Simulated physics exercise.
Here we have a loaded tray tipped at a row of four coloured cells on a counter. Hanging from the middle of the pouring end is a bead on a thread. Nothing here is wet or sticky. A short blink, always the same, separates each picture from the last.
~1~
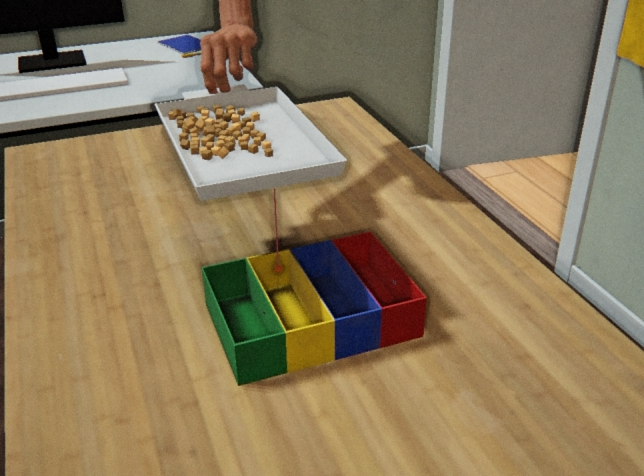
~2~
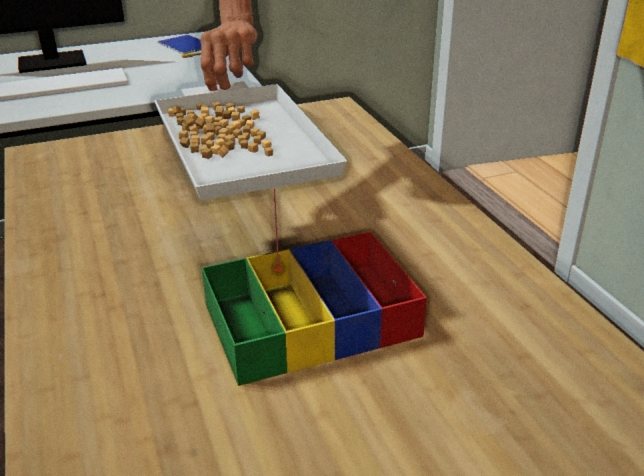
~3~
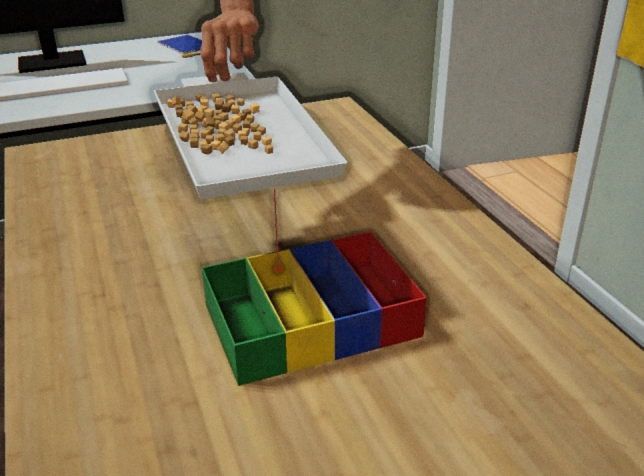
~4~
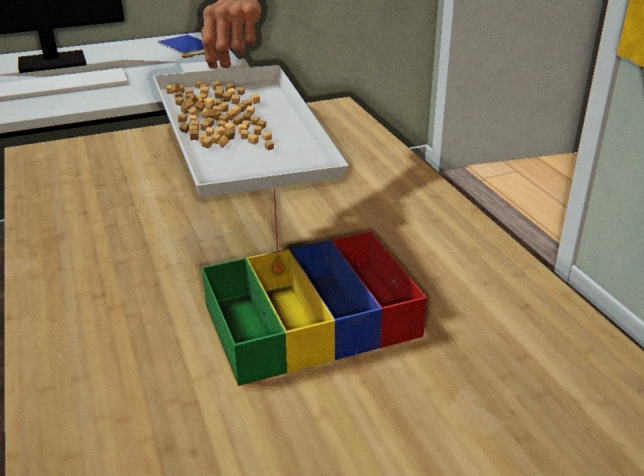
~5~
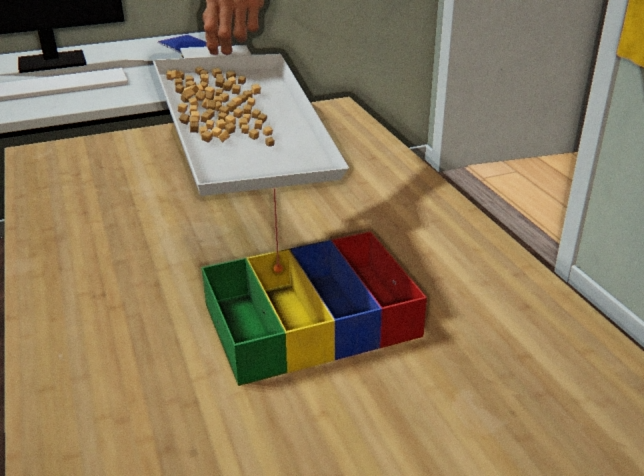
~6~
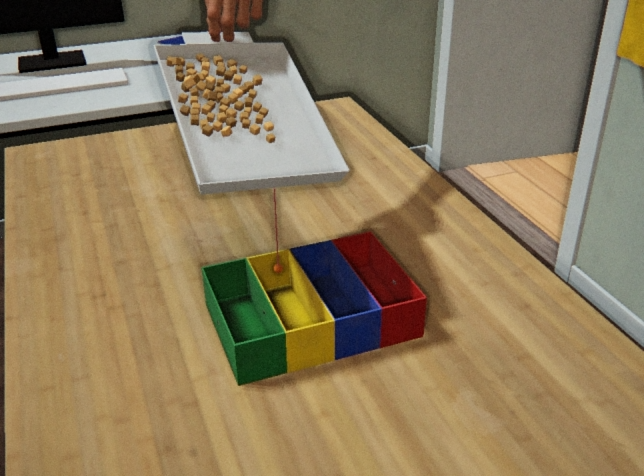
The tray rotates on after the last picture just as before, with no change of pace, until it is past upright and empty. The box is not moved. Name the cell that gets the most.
Blue.
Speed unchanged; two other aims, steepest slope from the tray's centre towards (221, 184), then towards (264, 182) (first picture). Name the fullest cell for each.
The cell in green, then green.
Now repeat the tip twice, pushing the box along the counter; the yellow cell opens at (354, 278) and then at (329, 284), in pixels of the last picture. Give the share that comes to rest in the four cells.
In order: 100 percent, then 100 percent.
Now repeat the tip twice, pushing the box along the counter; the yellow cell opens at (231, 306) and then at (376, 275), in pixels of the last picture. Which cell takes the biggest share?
Try 1 - the red cell. Try 2 - the green one.
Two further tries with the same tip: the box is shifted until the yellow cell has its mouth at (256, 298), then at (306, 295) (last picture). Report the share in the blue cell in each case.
Around 40 and around 50 per cent, in that order.
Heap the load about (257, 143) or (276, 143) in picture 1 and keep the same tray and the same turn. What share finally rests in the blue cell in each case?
About 40 % and 60 %.
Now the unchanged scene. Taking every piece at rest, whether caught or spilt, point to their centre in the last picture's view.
I'd mark it at roughly (340, 326).
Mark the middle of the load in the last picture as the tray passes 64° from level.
Somewhere about pixel (300, 164).
Soon after the last picture, tray tipped steeply; nearly all on the tray; a small part falling or outside the box.
A little later, tray tipped past a quarter turn; most on the tray; a small part in the blue cell; a small part in the red cell; a stray few in the yellow cell; a small part falling or outside the box.
Later still, tray tipped past a quarter turn; about half in the blue cell; about a quarter in the yellow cell; about a quarter in the red cell; a stray few falling or outside the box.
At rest, tray tipped past a quarter turn; about half in the blue cell; about a quarter in the yellow cell; about a quarter in the red cell; none in the green cell; a stray few outside the box.
